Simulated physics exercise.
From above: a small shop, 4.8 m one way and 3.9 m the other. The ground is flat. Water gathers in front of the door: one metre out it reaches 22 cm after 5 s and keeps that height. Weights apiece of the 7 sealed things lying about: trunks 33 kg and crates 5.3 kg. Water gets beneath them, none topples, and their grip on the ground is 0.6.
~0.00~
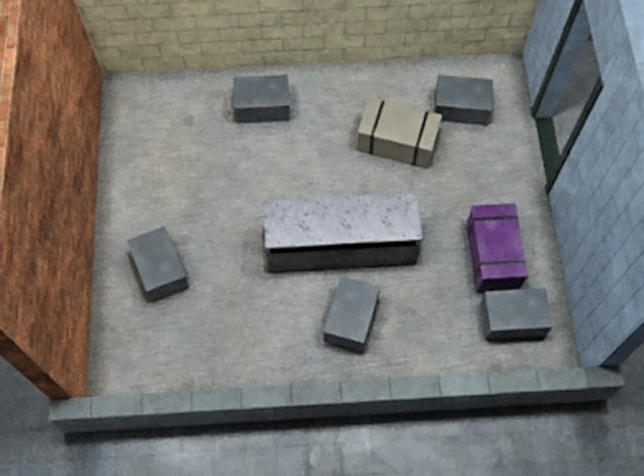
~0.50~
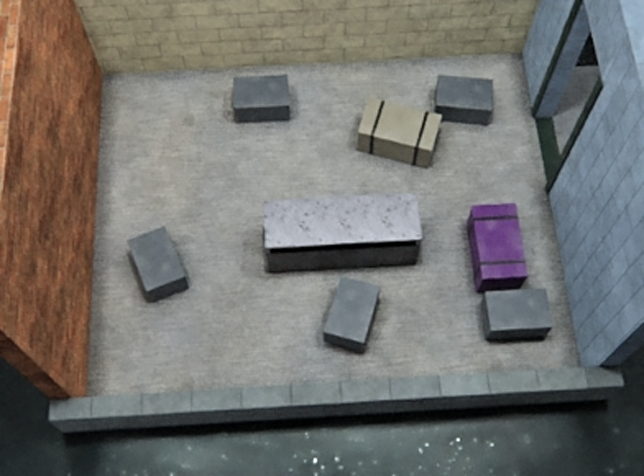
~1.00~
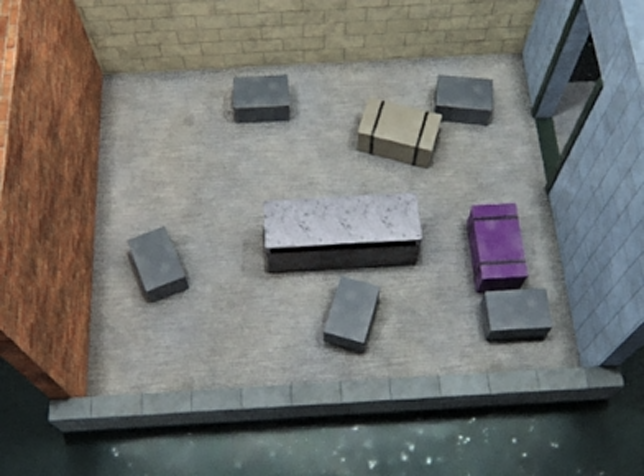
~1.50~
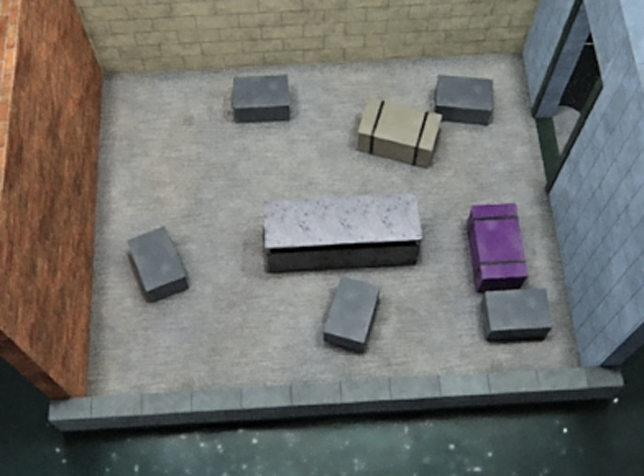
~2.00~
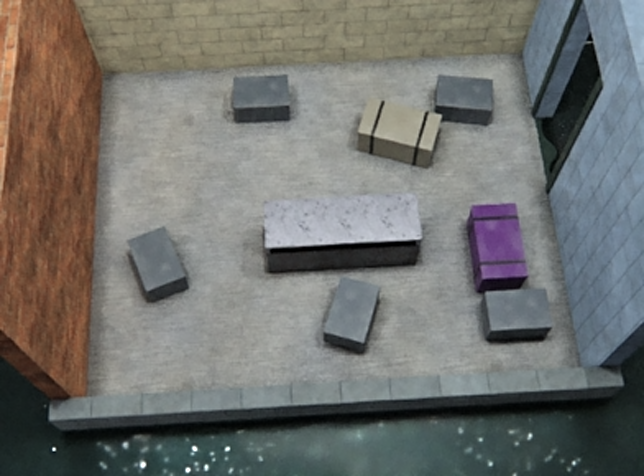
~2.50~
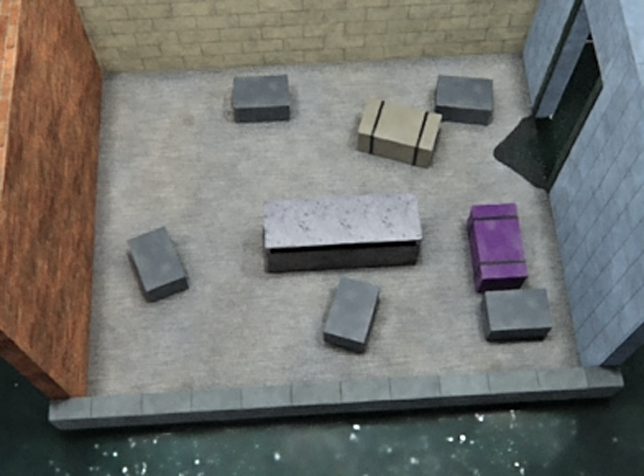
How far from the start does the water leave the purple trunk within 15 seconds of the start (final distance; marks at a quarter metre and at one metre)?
Purple trunk stays put.
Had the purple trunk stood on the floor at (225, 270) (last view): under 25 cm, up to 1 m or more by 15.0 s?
It holds its place.
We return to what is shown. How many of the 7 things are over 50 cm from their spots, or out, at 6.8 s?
By then 1.
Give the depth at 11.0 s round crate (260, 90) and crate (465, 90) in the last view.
Roughly 10 and 10 cm.
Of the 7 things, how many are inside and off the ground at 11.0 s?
4 of them.
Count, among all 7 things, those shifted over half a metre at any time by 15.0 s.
5 of them.
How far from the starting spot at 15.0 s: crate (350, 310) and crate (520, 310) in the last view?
In turn: 80 cm, 30 cm.
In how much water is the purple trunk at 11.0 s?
Roughly 5 cm.
After 3.5 s the purple trunk is near (500, 240), 0.0 m from its start, aground; 0 afloat.
After 6.8 s the purple trunk is near (500, 240), 0.0 m from its start, aground; 1 afloat.
After 11.0 s the purple trunk is near (500, 240), 0.0 m from its start, aground; 4 afloat.
After 15.0 s the purple trunk is near (500, 240), 0.0 m from its start, aground; 5 afloat.
